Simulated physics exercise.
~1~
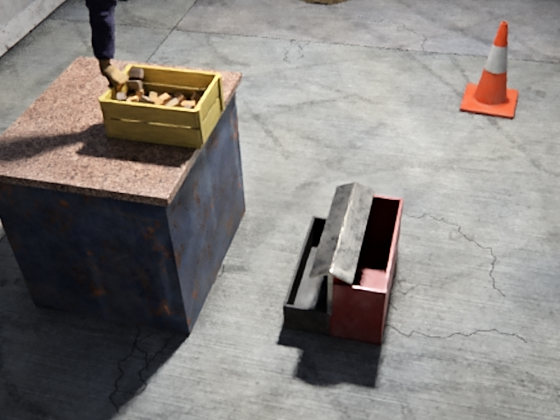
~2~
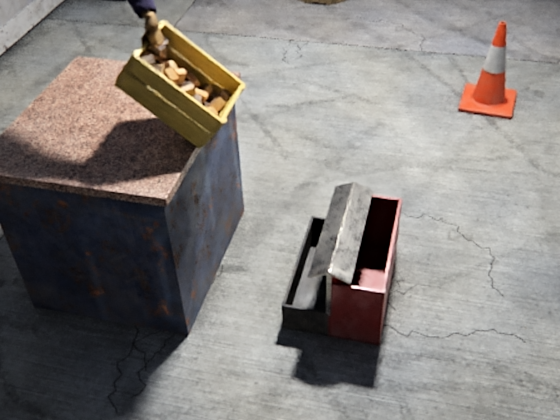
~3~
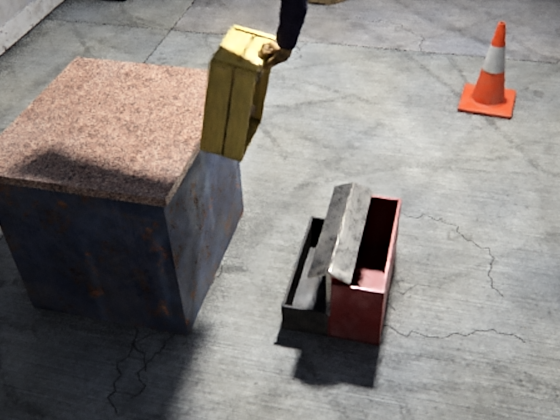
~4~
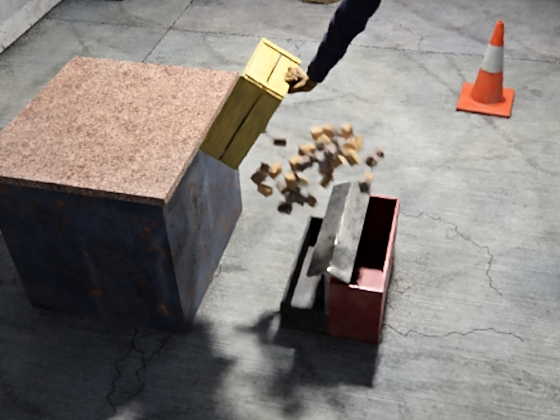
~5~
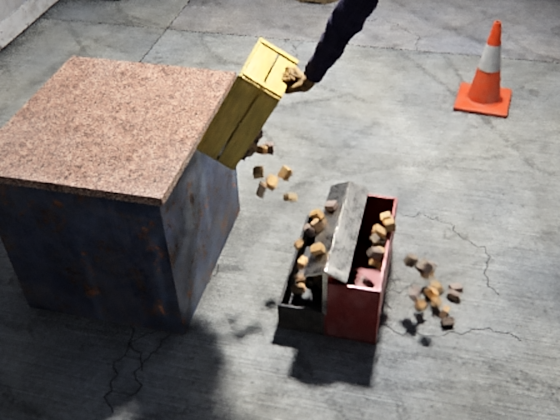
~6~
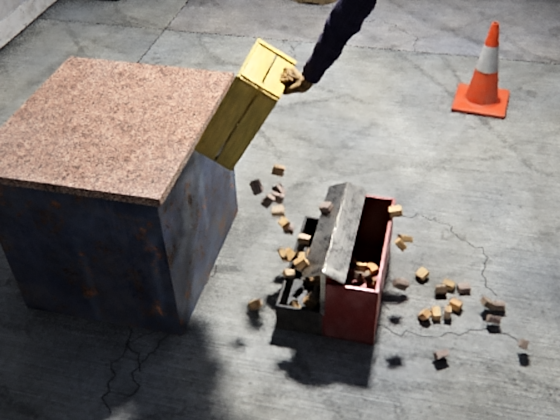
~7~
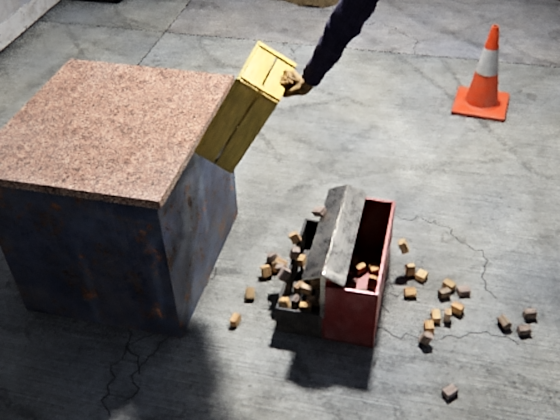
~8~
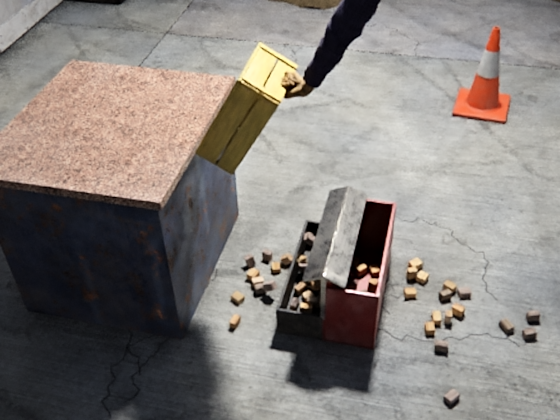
A yellow crate is tipped by hand, spilling wooden blocks into both containers and across the floor.
